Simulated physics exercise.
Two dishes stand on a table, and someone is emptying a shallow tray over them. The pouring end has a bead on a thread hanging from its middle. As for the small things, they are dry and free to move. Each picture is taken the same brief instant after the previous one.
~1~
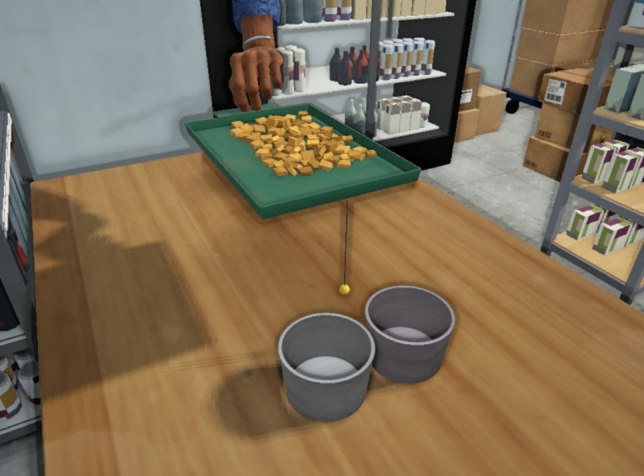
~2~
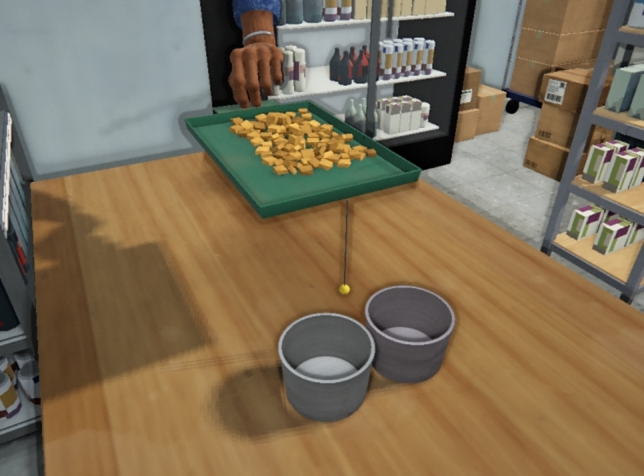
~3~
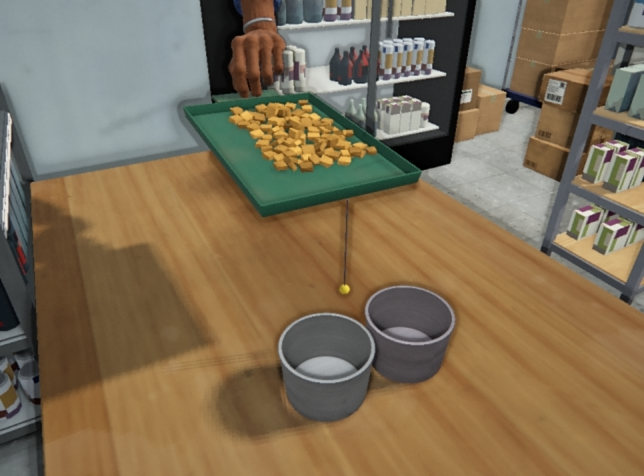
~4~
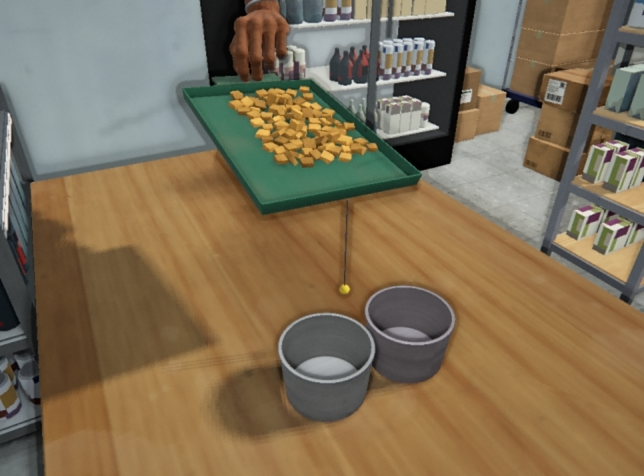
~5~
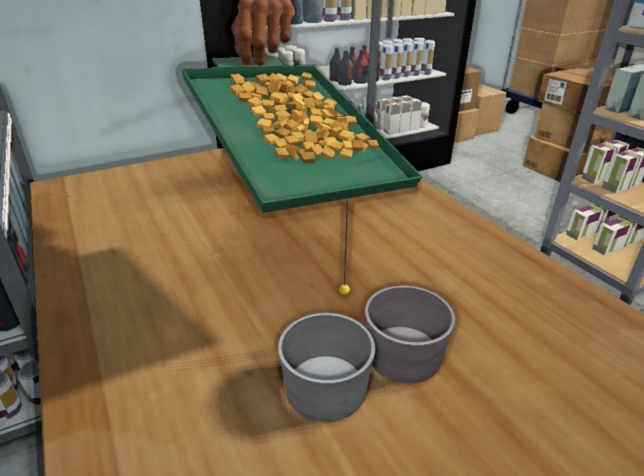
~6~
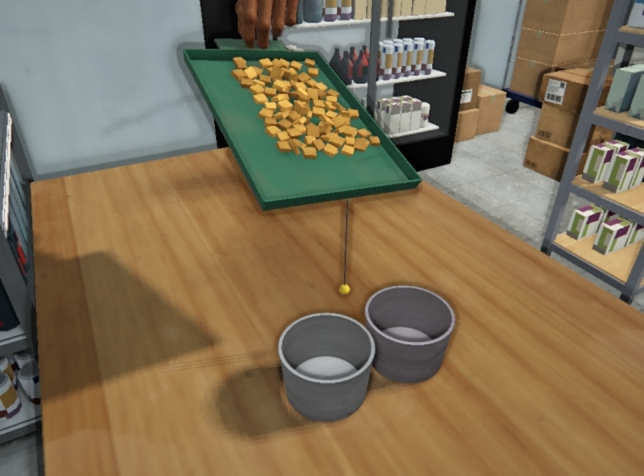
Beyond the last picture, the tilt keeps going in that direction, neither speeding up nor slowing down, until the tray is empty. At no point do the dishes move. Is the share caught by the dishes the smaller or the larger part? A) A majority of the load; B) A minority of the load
A, A majority of the load.
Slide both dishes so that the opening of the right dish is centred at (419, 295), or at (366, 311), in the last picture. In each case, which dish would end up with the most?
At the first place right, at the second the right dish.
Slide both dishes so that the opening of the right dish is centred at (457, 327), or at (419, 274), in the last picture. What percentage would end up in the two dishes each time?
First placement: Some 20 %; second placement: Some 50 %.
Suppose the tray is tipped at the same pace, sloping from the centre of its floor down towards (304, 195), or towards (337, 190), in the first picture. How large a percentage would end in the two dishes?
The first try yields 70 percent and the second 80 percent.
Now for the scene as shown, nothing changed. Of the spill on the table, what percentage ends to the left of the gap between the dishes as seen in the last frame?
About 20 %.
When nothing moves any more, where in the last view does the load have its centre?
Somewhere around (409, 343) in the final view.
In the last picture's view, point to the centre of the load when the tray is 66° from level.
Roughly at (383, 164).
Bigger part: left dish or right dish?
The one in question is the right-side one.
Shortly afterwards, tray tipped steeply; the bulk on the tray; only a few in the right dish; a little in the air.
Next, tray tipped past a quarter turn; near a quarter on the tray; near a third in the right dish; near a quarter outside both; near a quarter in the air.
Some moments later, tray tipped past a quarter turn; a little in the left dish; near two thirds in the right dish; near a third outside both.
In the end, tray tipped past a quarter turn; a little in the left dish; near two thirds in the right dish; near a third outside both.
